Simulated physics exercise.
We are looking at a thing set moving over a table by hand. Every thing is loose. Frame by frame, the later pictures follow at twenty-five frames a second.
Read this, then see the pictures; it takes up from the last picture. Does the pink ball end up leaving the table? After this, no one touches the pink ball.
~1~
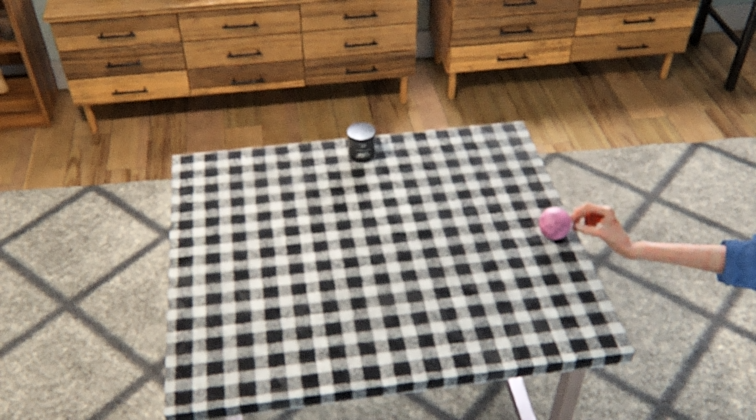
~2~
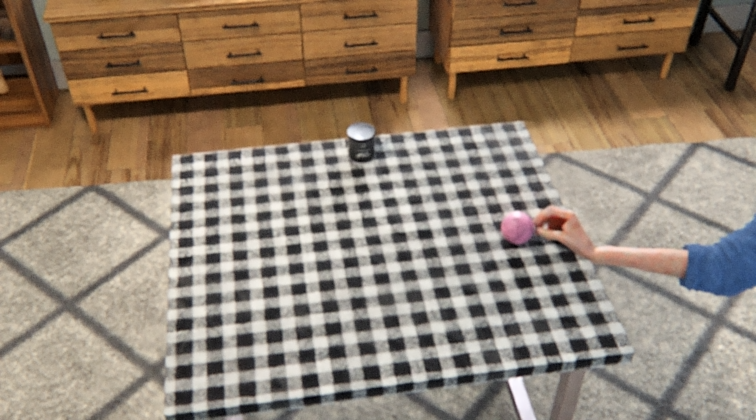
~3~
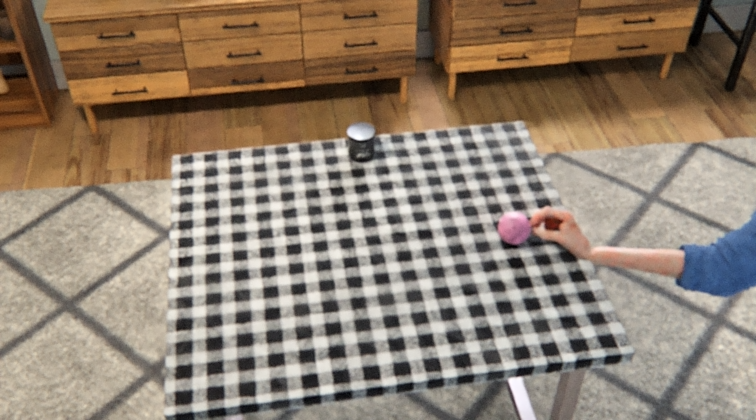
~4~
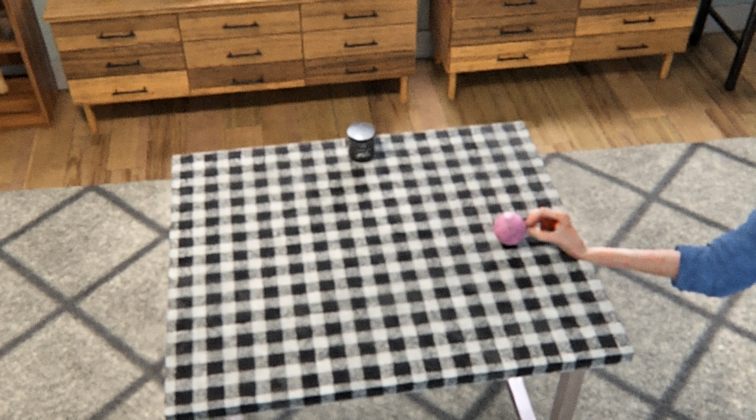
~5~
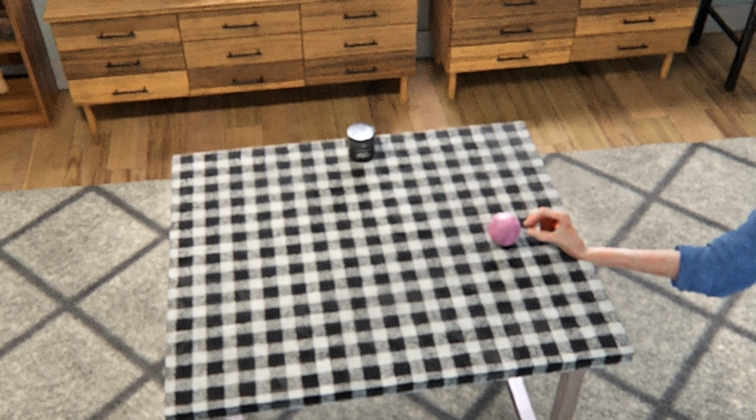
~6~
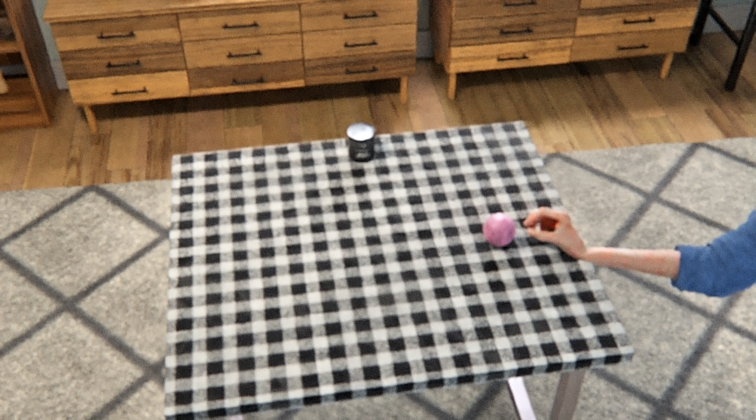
It does not come off the table.
Then, 0.10 s after the last picture, pink ball rolled about its own width near (488, 232).
Then, 0.40 s after the last picture, pink ball rolled about its own width near (459, 235).
Then, 0.70 s after the last picture, pink ball rolled well along near (442, 237).
At rest, moved from the start, pink ball. Seen from the same camera at the end, pink ball near (437, 238).
